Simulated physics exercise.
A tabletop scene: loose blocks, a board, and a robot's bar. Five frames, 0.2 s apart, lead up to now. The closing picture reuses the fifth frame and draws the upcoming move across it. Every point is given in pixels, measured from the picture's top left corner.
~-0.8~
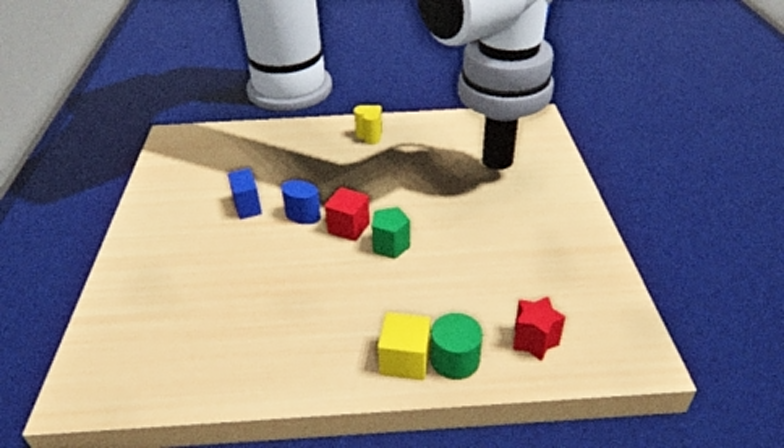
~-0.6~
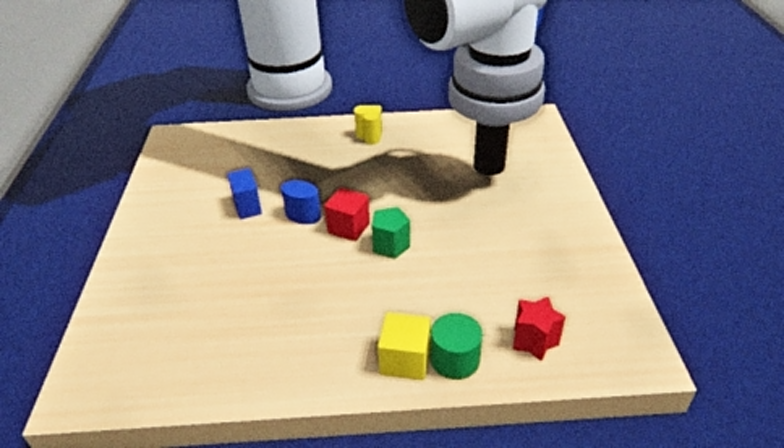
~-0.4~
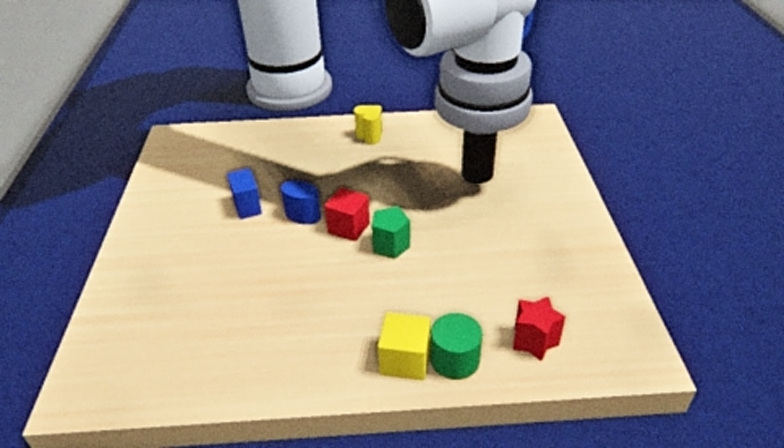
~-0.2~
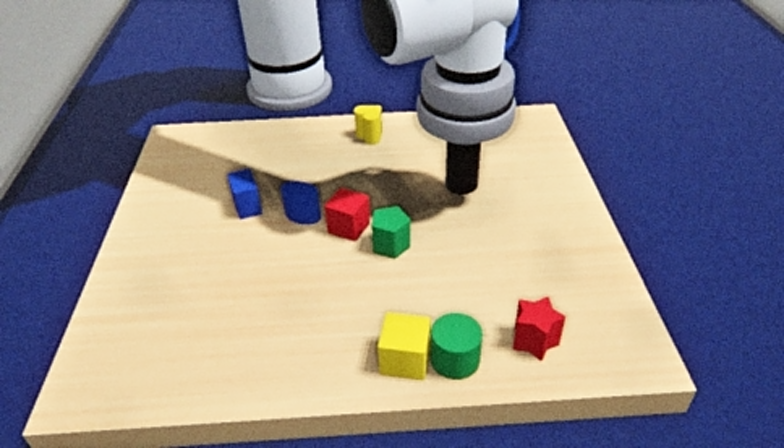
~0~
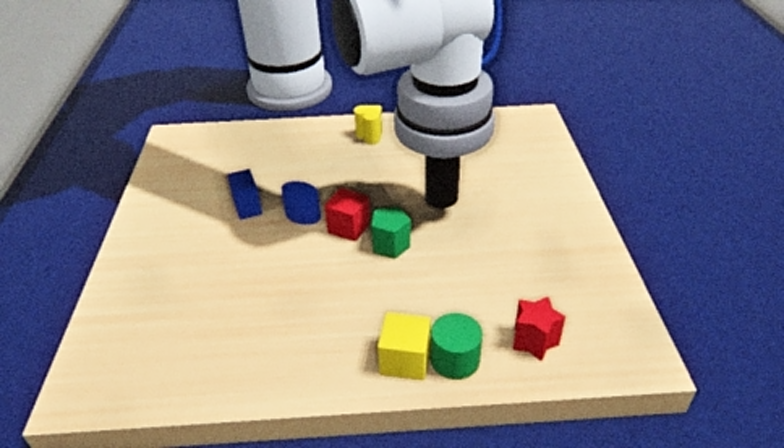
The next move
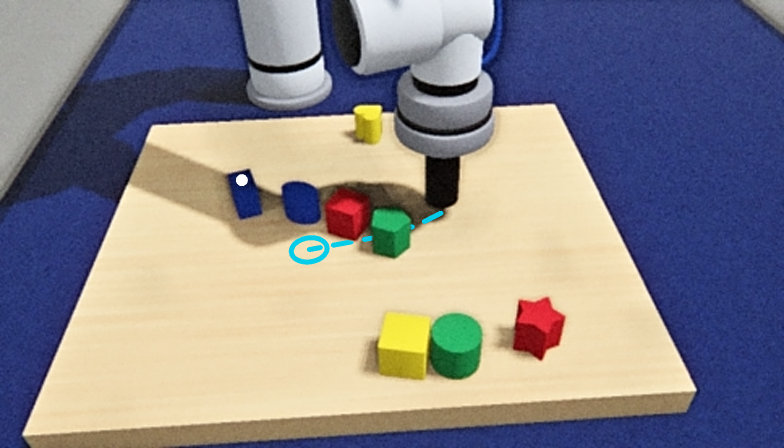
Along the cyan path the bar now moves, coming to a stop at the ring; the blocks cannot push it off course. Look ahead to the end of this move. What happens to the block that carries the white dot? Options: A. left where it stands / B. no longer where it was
I choose A.
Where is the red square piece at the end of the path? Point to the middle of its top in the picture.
By then it is at (312, 198).
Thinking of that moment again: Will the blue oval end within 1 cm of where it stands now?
My answer is no.
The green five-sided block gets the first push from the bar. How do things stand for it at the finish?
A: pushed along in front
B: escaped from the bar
It's B.
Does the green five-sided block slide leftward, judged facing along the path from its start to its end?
Final answer: Yes.
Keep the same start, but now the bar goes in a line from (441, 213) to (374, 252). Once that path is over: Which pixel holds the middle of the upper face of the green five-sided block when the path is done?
Its top middle: (353, 246).
The line goes from (441, 213) by way of (380, 236) to (309, 250); the dot is on the blue oblong block.
What follows on the original path. One third of the way, bar (402, 216); green five-sided block (383, 224), turned 15° anticlockwise.
Two thirds of the way, bar (355, 226); red square piece (328, 199), turned 25° clockwise; green five-sided block (363, 236), turned 80° anticlockwise.
At the end, bar (307, 235); blue oblong block unmoved; blue oval (287, 182); red square piece (312, 198), turned 50° clockwise; green five-sided block (363, 236), turned 80° anticlockwise.
